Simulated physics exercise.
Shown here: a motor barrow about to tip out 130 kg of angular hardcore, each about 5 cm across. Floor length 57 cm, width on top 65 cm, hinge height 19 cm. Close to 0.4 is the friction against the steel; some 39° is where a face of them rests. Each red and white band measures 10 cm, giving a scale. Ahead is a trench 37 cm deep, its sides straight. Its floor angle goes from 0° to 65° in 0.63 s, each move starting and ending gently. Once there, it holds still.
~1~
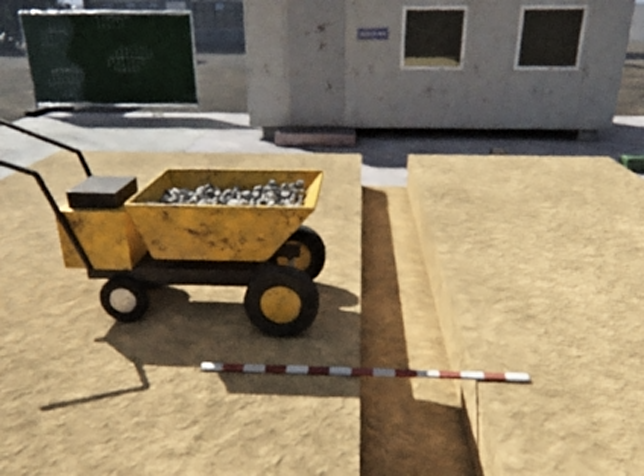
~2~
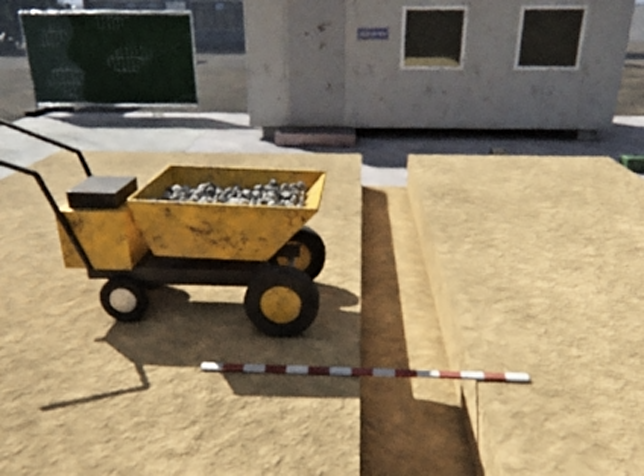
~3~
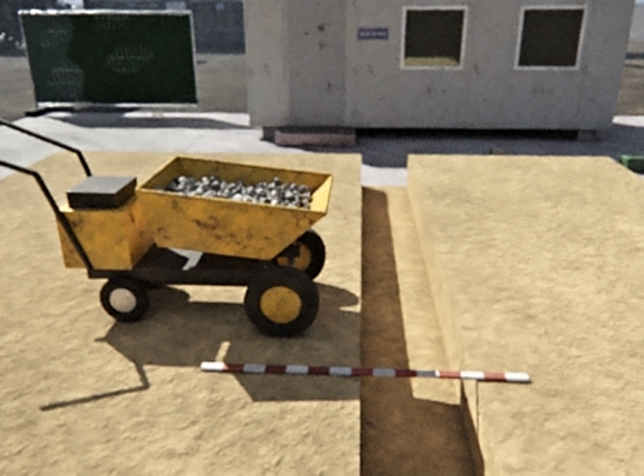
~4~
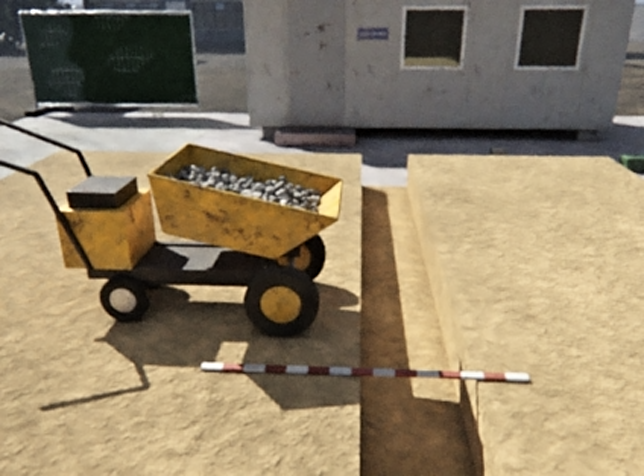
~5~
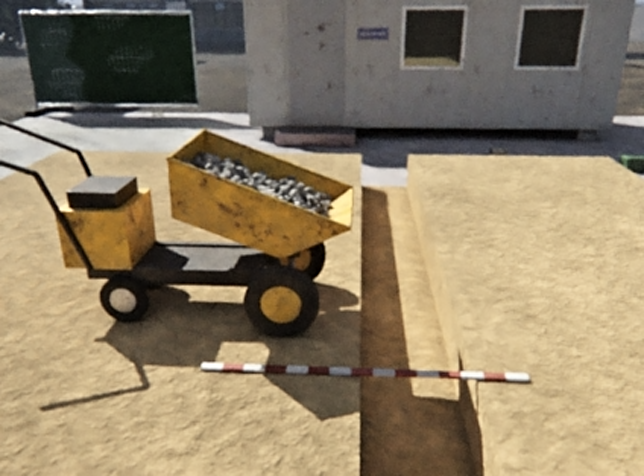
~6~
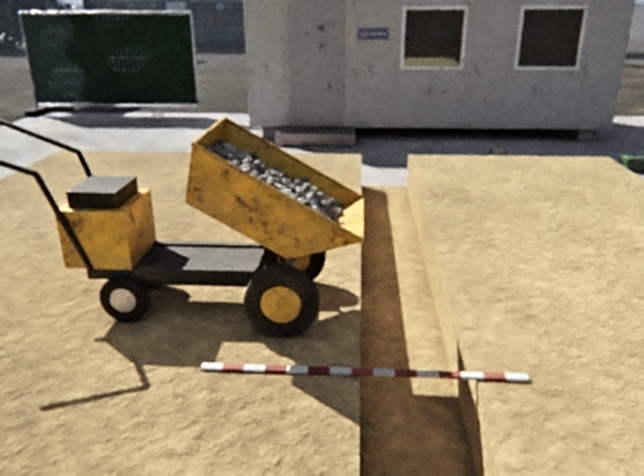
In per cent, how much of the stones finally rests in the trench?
Roughly 71 per cent of them.
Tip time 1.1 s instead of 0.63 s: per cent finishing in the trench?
In that case some 75 per cent.
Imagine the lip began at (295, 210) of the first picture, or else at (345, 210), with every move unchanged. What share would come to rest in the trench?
The first start gives about 80 per cent, the second about 50.
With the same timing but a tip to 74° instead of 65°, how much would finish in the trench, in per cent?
About 90%.
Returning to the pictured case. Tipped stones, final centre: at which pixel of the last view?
Around (427, 358).
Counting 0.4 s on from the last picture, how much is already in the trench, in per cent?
Some 10 per cent of the load by that point.
Then, 0.2 s after the last picture the floor is at 55°, 100 % in the skip; the foremost stones are at (365, 254).
Then, 0.4 s after the last picture the floor is at 65°, 89 % in the skip, 11 % in the trench; the foremost stones are at (442, 310).
Then, 0.8 s after the last picture the floor is at 65°, 39 % in the skip, 50 % in the trench, 10 % past the trench; the foremost stones are at (549, 320).
Then, 2.7 s after the last picture the floor is at 65°, 19 % in the skip, 71 % in the trench, 11 % past the trench; the foremost stones are at (641, 318).
